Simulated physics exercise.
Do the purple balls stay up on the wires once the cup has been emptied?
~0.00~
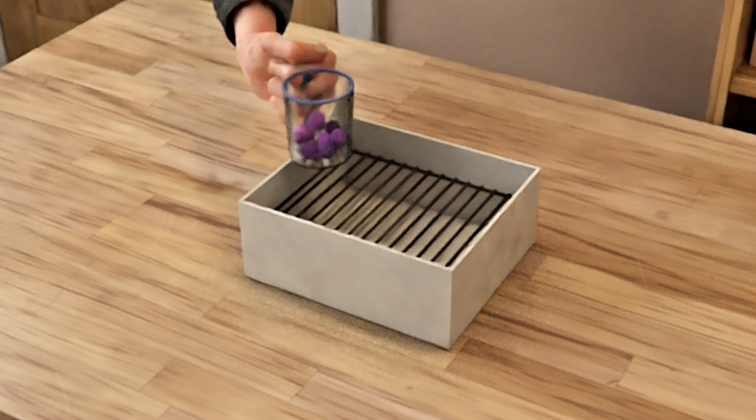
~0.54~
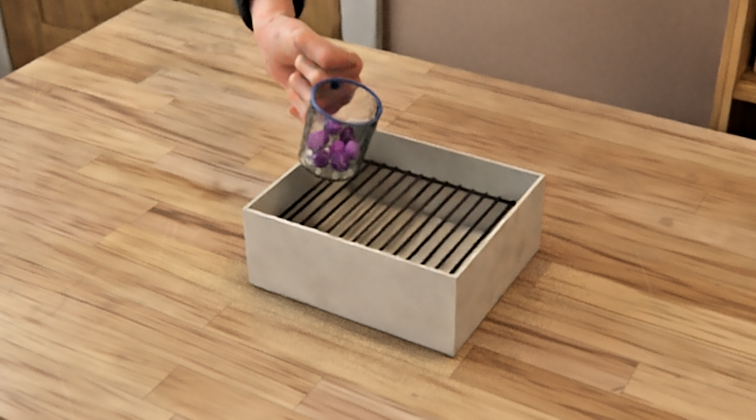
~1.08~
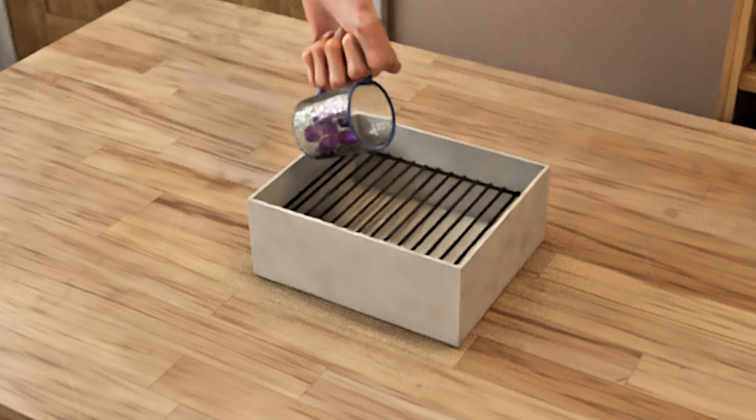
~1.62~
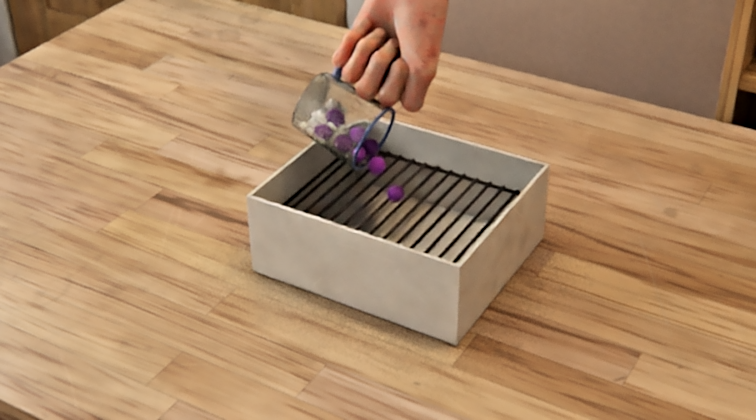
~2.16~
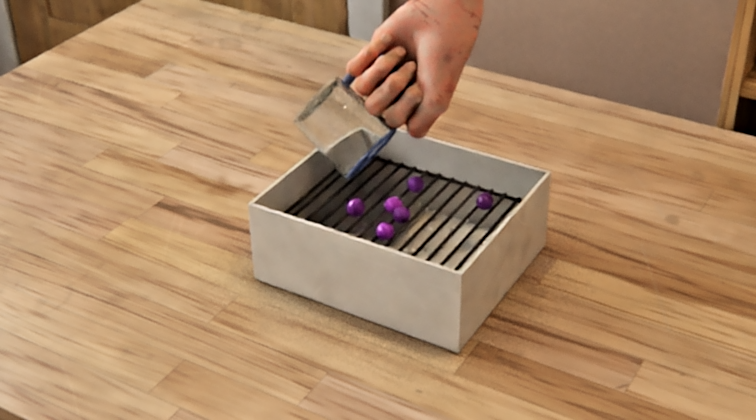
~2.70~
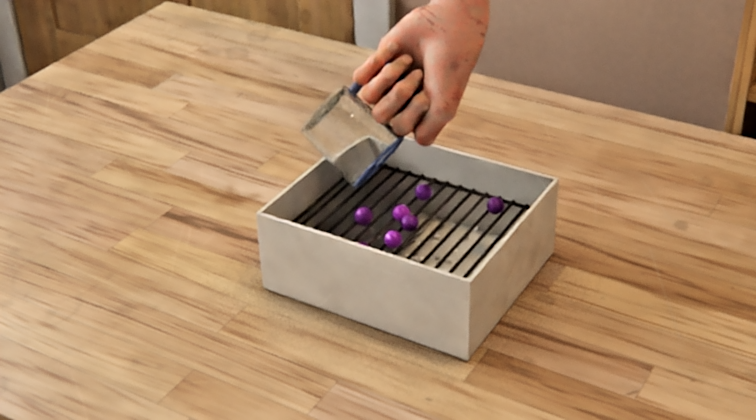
Yes, the purple balls are caught on top of the wires and rest there. The white pieces end up below, with none left on top.
